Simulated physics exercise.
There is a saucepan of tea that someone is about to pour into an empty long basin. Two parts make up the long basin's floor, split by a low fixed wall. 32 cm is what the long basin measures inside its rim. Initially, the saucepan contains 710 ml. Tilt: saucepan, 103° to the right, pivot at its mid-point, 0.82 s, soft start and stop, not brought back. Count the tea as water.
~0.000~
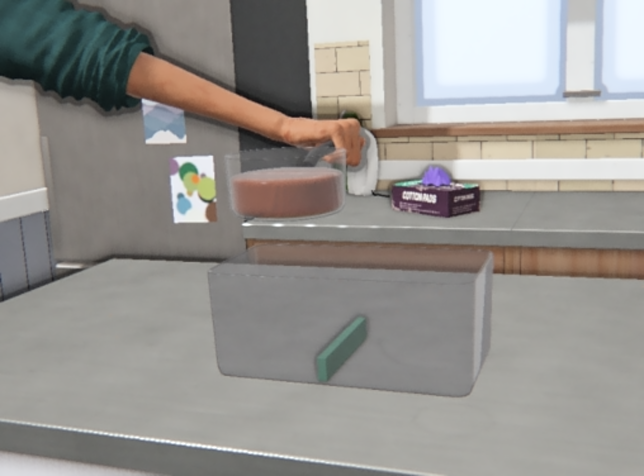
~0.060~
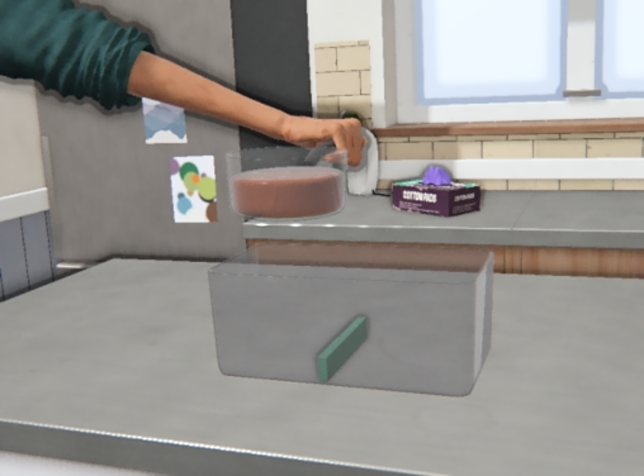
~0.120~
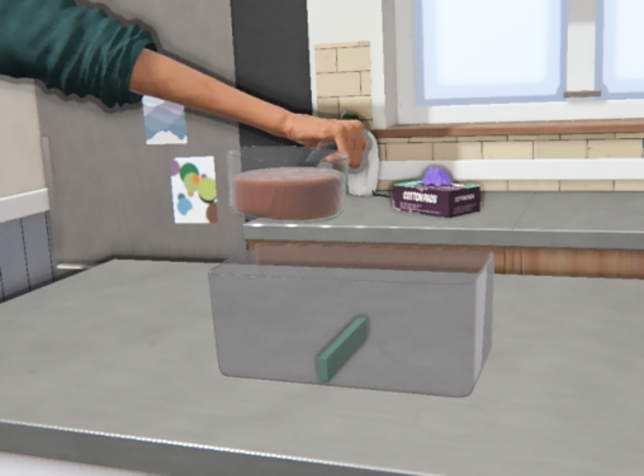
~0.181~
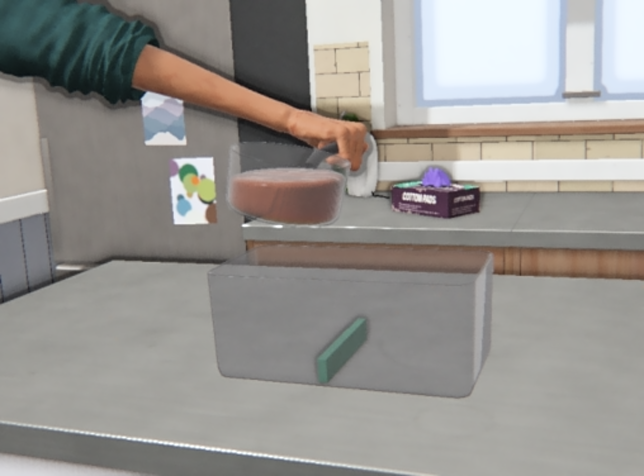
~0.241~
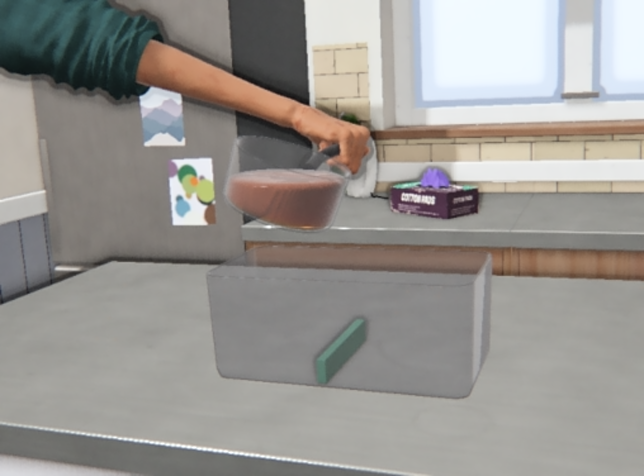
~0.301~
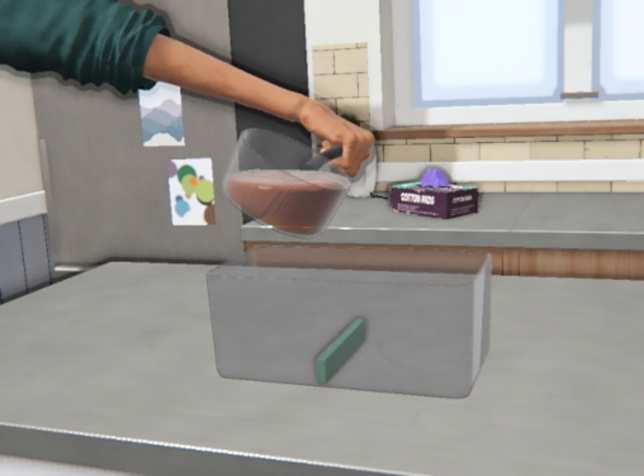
A hand in a dark green sleeve held a clear saucepan of reddish-brown tea above a long, see-through basin on a gray counter, then gradually tilted it to the left.
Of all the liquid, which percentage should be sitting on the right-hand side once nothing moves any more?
Around 88 per cent should be sitting there.
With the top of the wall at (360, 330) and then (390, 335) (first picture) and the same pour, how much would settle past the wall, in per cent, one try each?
In turn about 75 and 35 per cent.
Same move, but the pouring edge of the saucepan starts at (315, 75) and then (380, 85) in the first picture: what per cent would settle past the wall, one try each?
Respectively 85 and 75 %.
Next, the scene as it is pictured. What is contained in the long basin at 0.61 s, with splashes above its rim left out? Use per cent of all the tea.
Estimate - around 38 in a hundred parts.
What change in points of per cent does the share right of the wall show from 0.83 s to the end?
Result: An increase, close to 14.
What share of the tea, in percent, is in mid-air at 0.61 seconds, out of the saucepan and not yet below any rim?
It comes to about 28 percent.
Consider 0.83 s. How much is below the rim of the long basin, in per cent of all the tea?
Roughly 88 percent of it.
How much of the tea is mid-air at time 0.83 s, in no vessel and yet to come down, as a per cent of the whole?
Airborne share: Near 4 %.
By 0.61 s the tilt is 87° and 34 per cent is still to pour, 0 is left of the wall and 38 right of it.
By 0.83 s the tilt is 103° and 8 per cent is still to pour, 13 is left of the wall and 75 right of it.
By 1.07 s the tilt is 103° and 1 per cent is still to pour, 12 is left of the wall and 87 right of it.
By 1.32 s the tilt is 103° and 0 per cent is still to pour, 12 is left of the wall and 88 right of it.
At rest 12 per cent lies left of the wall, 88 right of it and 0 outside.
